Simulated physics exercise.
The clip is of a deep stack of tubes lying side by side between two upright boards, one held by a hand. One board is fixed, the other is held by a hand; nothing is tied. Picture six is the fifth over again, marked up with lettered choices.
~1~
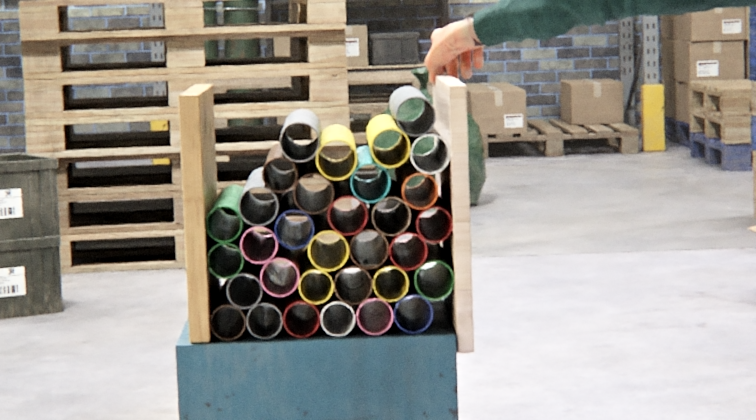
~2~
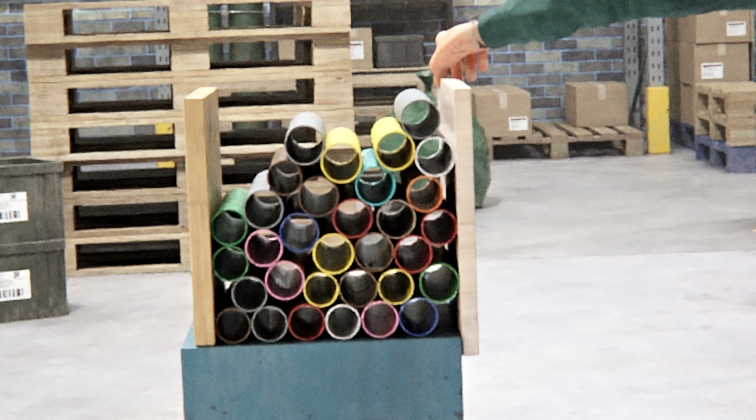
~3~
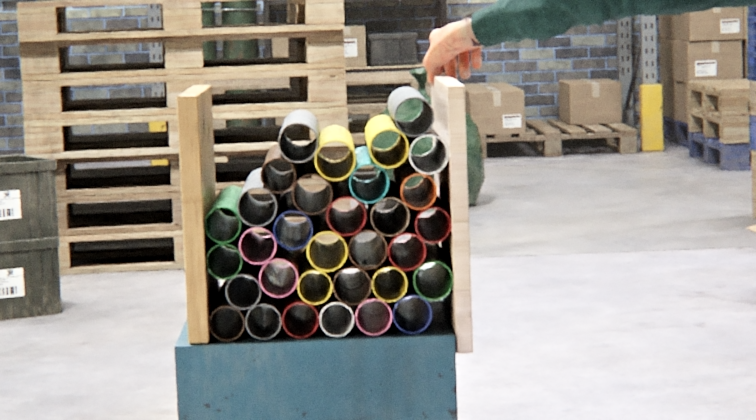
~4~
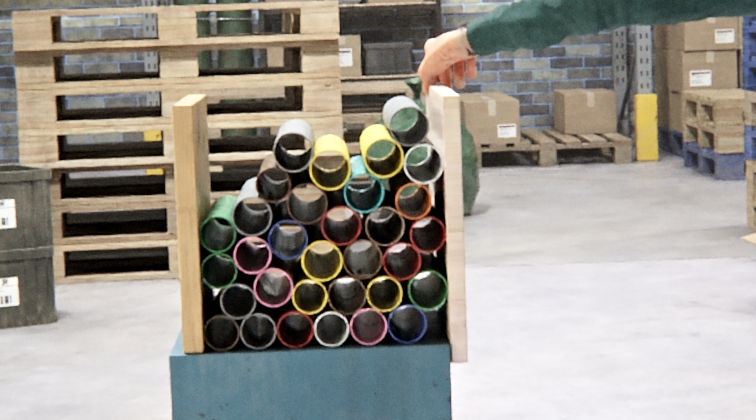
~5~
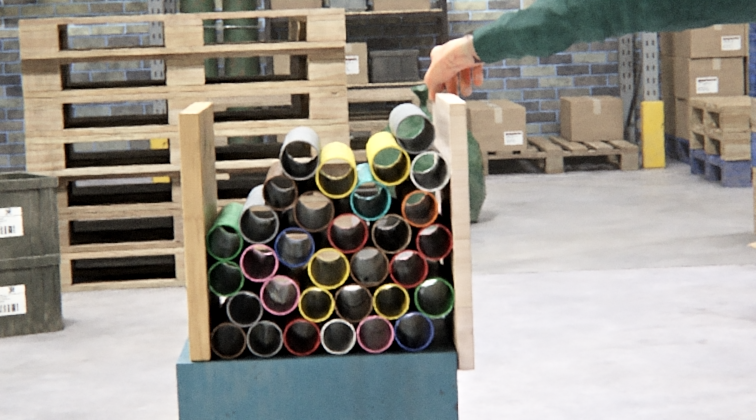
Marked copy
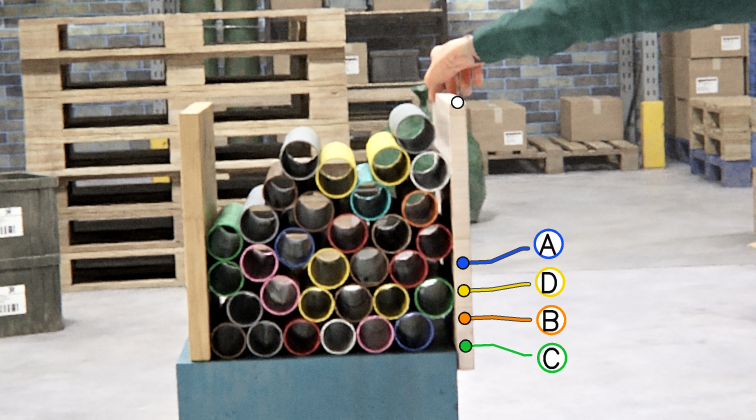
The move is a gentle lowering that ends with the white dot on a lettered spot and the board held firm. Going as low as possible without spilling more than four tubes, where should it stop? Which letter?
Lower it to A and no more.
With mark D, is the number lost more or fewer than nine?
Fewer than nine.
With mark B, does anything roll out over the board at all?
At B: Yes.
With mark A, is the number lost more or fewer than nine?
It loses fewer than nine.
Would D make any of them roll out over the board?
Yes, at D.
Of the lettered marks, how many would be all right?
One of them.
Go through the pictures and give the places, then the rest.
In the first frame, a red tube (408, 251); a red tube (434, 225); a blue tube (294, 229).
In the second frame, a blue tube (299, 232); a green tube (229, 227).
In the third frame, a grey tube (415, 117); side board (450, 204).
In the fourth frame, a brown tube (222, 333); a blue tube (407, 324).
In the fifth frame, a red tube (409, 268); a red tube (435, 242); a blue tube (294, 247).
On the copy, A at (463, 263); B at (465, 318); C at (466, 346); D at (464, 291); the white dot at (457, 103).
On A. First, top of the board (451, 173).
Then, top of the board (454, 253).
Finally, top of the board (454, 262), two out over the board.
By contrast, B more than four out over the board; C more than four out over the board; D five out over the board.
